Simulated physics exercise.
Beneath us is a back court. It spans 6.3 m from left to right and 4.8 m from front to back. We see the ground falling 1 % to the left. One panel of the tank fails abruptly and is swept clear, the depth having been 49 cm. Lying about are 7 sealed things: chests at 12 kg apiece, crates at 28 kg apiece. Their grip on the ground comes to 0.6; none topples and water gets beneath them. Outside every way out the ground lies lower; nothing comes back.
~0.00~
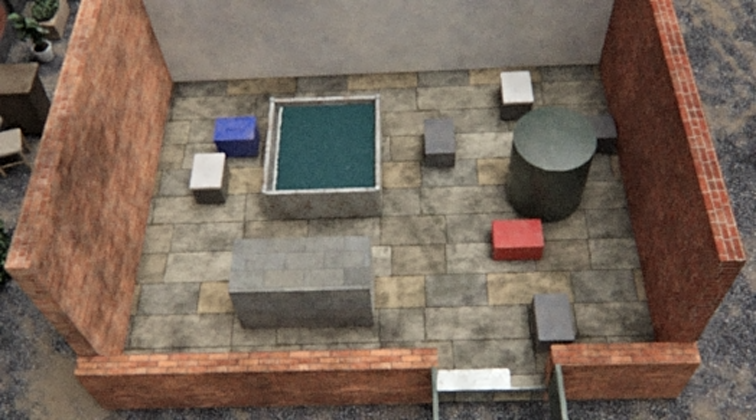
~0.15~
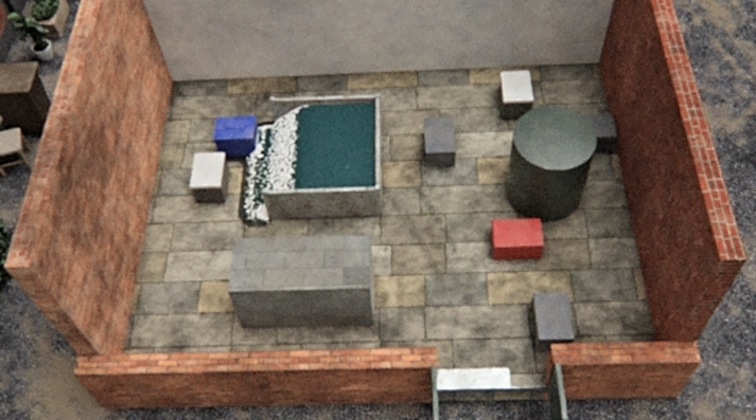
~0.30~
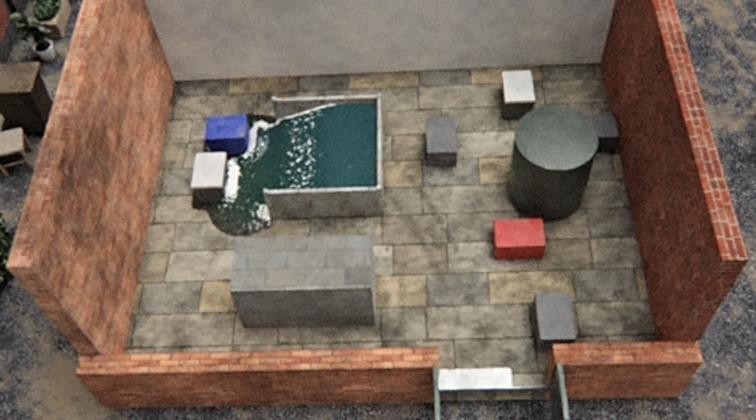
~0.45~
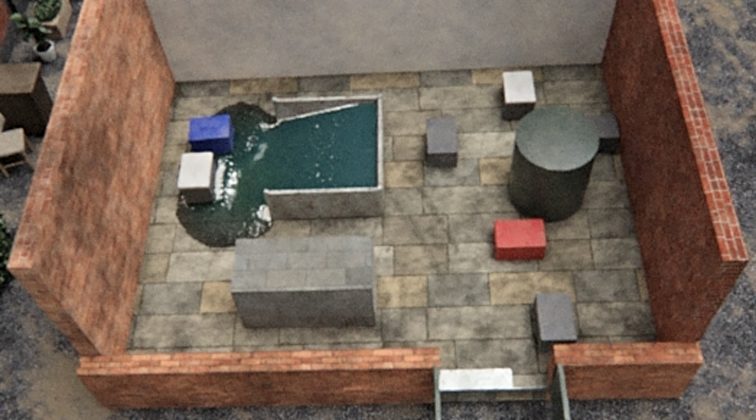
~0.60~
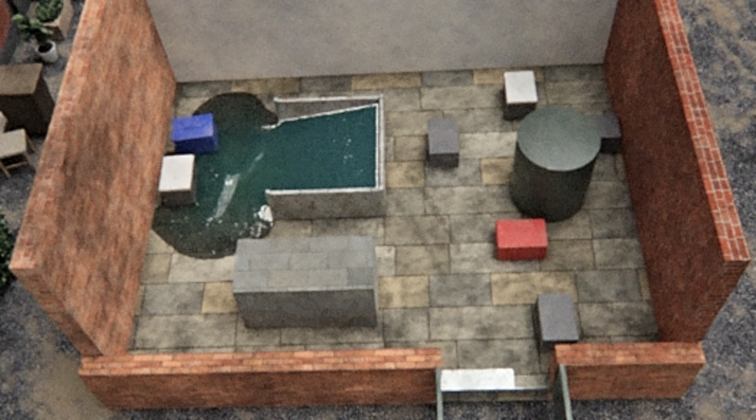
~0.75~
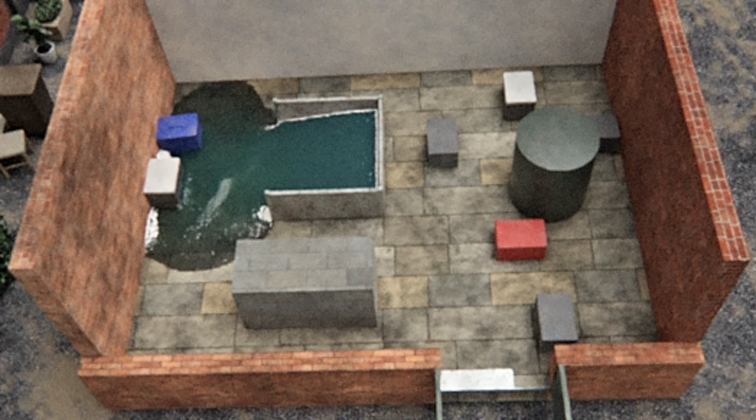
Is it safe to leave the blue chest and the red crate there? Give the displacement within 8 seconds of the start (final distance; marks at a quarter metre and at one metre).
The blue chest? It relocates a long way. The red crate? It does not go anywhere much.
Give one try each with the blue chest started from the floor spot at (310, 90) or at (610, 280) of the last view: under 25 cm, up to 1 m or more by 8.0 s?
Outcomes in order: It is taken a long way; it sits still.
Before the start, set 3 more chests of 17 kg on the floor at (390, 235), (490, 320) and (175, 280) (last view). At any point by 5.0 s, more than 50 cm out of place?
Listed order gives within the limit, within the limit, above the limit.
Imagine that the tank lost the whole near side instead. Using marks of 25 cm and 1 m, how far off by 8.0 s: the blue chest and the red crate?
Log: Blue chest negligible displacement; red crate negligible displacement.
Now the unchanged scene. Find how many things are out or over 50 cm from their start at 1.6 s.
I make it 2 by then.
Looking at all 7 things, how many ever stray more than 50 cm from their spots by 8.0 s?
The tally stands at 2.
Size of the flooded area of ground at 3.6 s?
At that time the wet patch spans about 15 m2.
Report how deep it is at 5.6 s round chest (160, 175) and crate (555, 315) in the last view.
Depth approx. 7 cm / 3 cm.
After 1.6 s the blue chest is near (179, 92), 1.1 m from its start, afloat; the red crate is near (521, 233), 0.0 m from its start, aground; 0 of 7 are out; 2 afloat.
After 3.6 s the blue chest is near (382, 81), 2.1 m from its start, aground; the red crate is near (521, 233), 0.0 m from its start, aground; 0 of 7 are out; 1 afloat.
After 5.6 s the blue chest is near (500, 75), 3.7 m from its start, afloat; the red crate is near (521, 233), 0.0 m from its start, aground; 0 of 7 are out; 2 afloat.
After 8.0 s the blue chest is near (503, 75), 3.8 m from its start, aground; the red crate is near (521, 233), 0.0 m from its start, aground; 0 of 7 are out; 1 afloat.
